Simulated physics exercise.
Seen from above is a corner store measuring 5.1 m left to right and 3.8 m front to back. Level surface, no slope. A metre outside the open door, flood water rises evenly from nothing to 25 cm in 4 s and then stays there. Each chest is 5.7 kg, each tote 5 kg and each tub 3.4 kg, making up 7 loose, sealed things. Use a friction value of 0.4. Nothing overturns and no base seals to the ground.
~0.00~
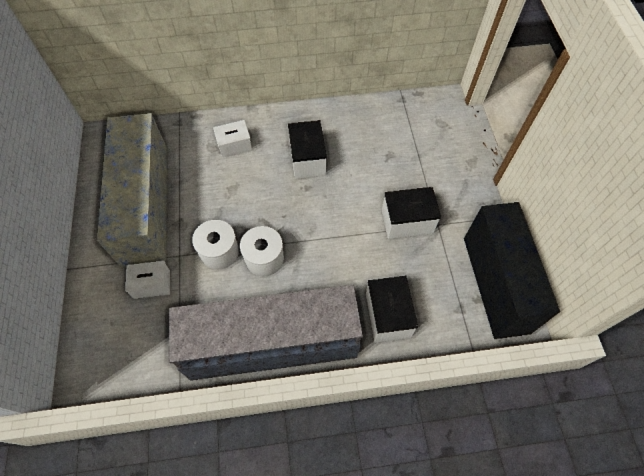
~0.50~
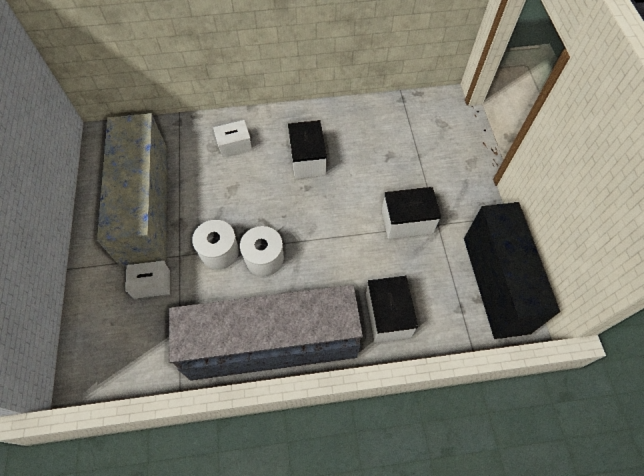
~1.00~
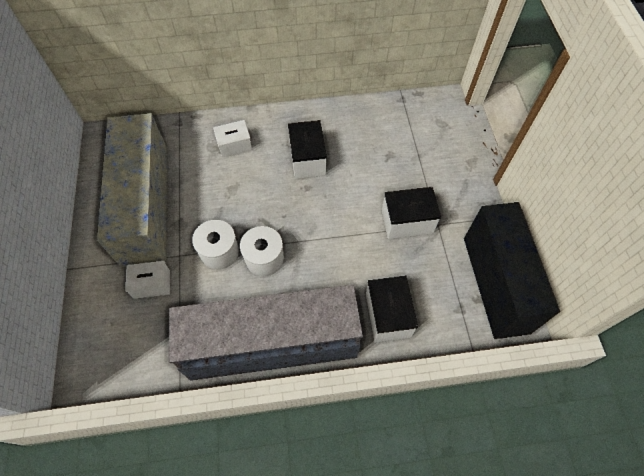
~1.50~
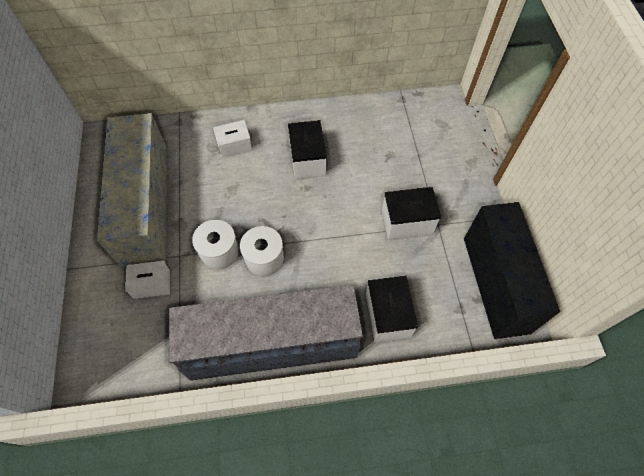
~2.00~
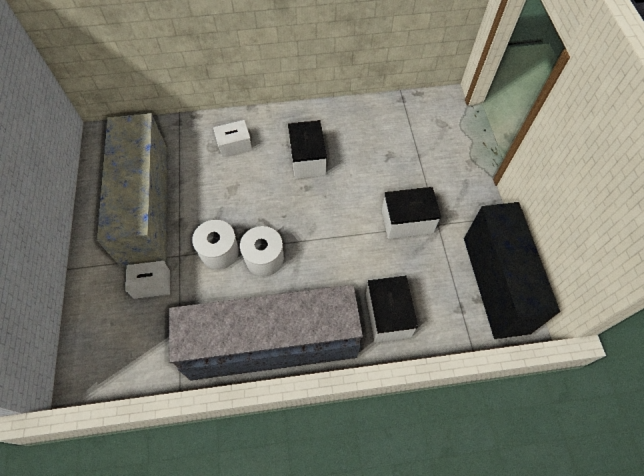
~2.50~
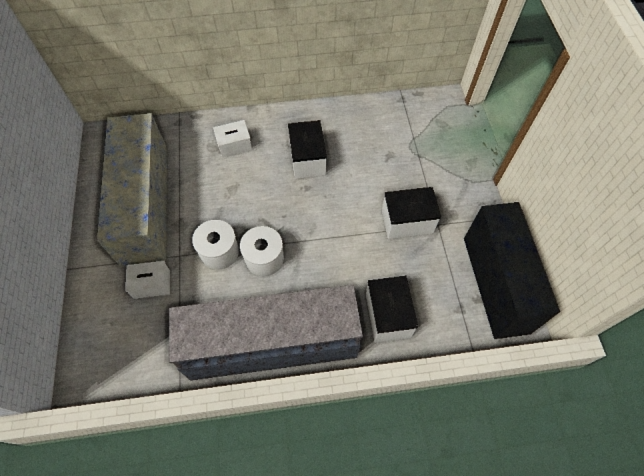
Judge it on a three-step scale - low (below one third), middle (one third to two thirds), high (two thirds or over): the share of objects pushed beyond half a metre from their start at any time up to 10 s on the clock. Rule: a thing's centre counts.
High.
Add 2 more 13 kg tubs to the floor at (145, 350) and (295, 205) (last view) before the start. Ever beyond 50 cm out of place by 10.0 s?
In turn: Short of it, more.
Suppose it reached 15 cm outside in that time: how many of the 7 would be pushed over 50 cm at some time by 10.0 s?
That would give 5.
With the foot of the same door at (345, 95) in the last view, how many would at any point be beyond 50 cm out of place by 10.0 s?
That gives 5 of them.
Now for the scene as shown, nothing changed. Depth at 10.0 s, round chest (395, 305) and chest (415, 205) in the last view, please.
Roughly 5 and 4 cm.
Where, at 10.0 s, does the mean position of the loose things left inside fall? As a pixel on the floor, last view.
Centre of the remaining things: Roughly (216, 304).
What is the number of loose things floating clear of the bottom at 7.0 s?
Total: 4.
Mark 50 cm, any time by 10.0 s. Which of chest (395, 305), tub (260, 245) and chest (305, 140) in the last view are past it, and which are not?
Within, beyond, beyond.
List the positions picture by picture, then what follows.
In the first picture, a chest at (307, 139), on the bottom; a chest at (413, 204) rests on the ground; 0.0 m2 under water; 0 of 7 have shifted.
In the second picture, a chest at (307, 139), on the bottom; a chest at (413, 204), on the bottom; 0.0 m2 under water; 0 of 7 have shifted.
In the third picture, a chest at (307, 139), on the bottom; a chest at (413, 204), on the bottom; water covers 0.0 m2; 0 of 7 have shifted.
In the fourth picture, a chest at (307, 139), on the bottom; a chest at (413, 204) rests on the ground; 0.0 m2 under water; 0 of 7 have shifted.
In the fifth picture, a chest at (307, 139) rests on the ground; a chest at (413, 204), on the bottom; water covers 0.1 m2; 0 of 7 have shifted.
In the sixth picture, a chest at (307, 139) rests on the ground; a chest at (413, 204), on the bottom; water covers 0.7 m2; 0 of 7 have shifted.
After 3.5 s 0 of 7 are over 50 cm from their spots; 0 afloat.
After 4.5 s 0 of 7 are over 50 cm from their spots; 0 afloat.
After 7.0 s 6 of 7 are over 50 cm from their spots; 4 afloat.
After 10.0 s 6 of 7 are over 50 cm from their spots, and 6 have been at some point; 7 afloat.
